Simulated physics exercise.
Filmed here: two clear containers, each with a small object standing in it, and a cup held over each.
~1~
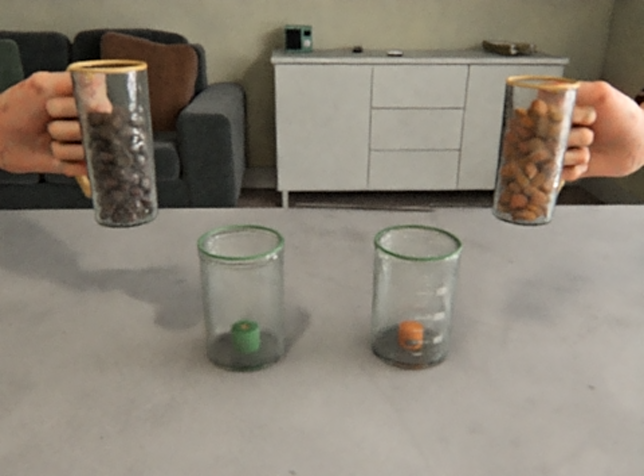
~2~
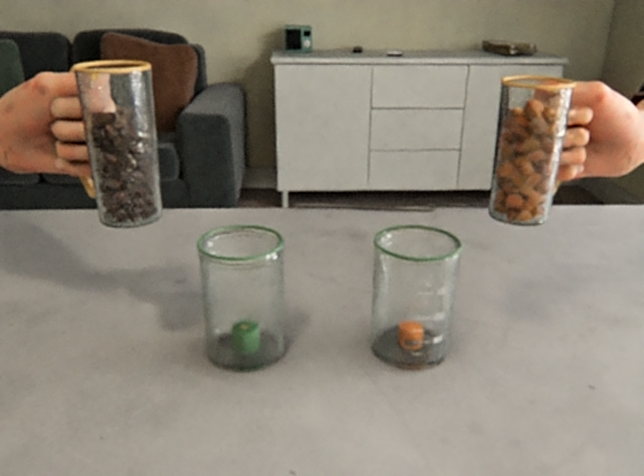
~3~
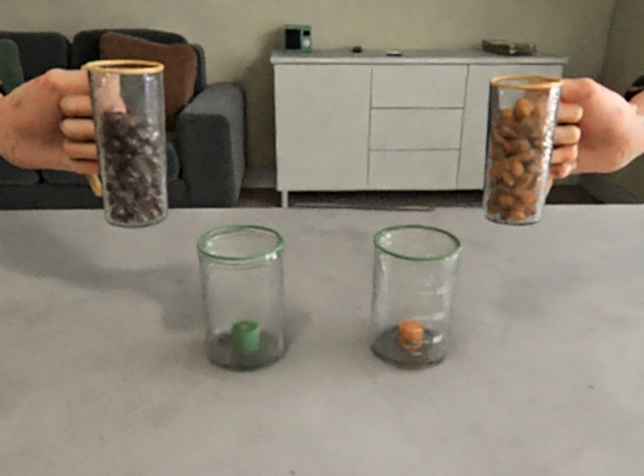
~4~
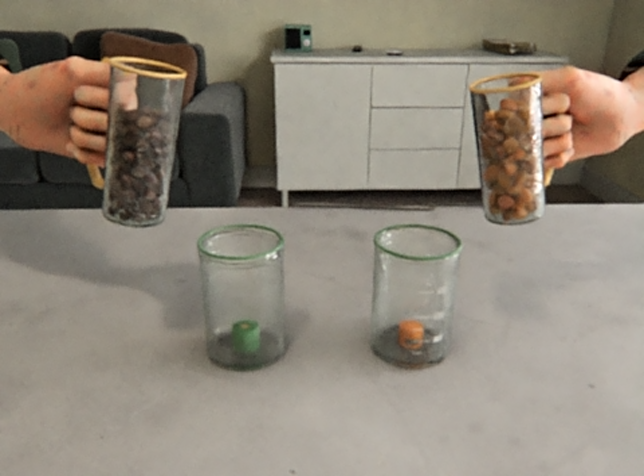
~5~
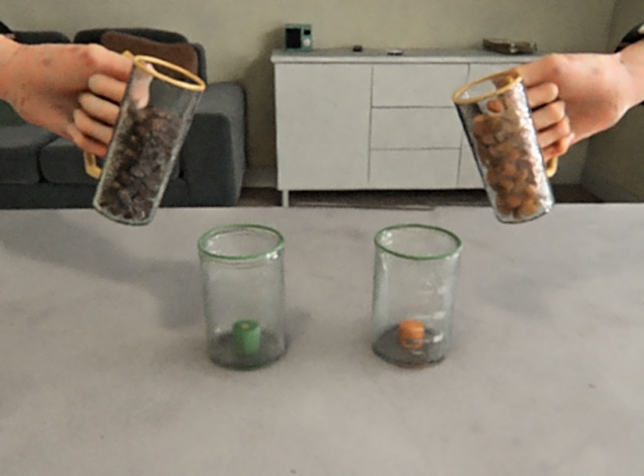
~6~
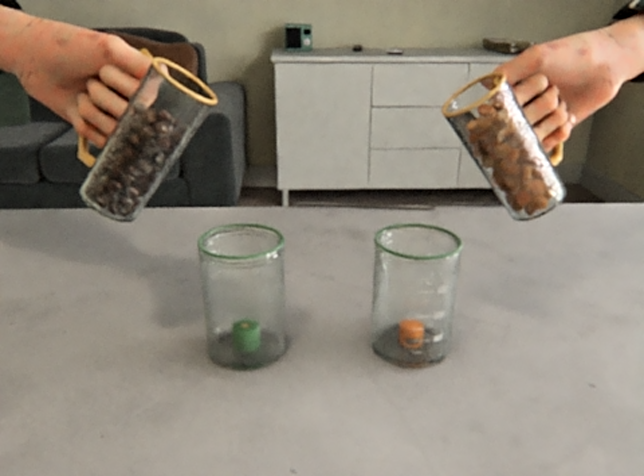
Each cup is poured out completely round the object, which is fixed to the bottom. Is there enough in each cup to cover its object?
My prediction: Left: Out of sight. Right: Out of sight.
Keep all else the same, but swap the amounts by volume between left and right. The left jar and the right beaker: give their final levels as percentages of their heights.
50 % and 45 %.
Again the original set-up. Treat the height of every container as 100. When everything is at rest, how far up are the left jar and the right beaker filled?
The left one ends up around 45 percent full and the right one around 45 percent.
Then, 0.45 s on from there, left jar empty, all of its cupful still in the cup; right beaker empty, all of its cupful still in the cup.
Then, 0.84 s on from there, left jar nearly empty, the bulk of its cupful still in the cup; right beaker nearly empty, nearly all of its cupful still in the cup.
Then, 1.18 s on from there, left jar a third full, none of its cupful still in the cup; right beaker a third full, none of its cupful still in the cup.
In the end, left jar half full (surface near (244, 297)), nothing beside it; right beaker half full (surface near (414, 296)), nothing beside it; the left thing is covered; the right thing is covered.
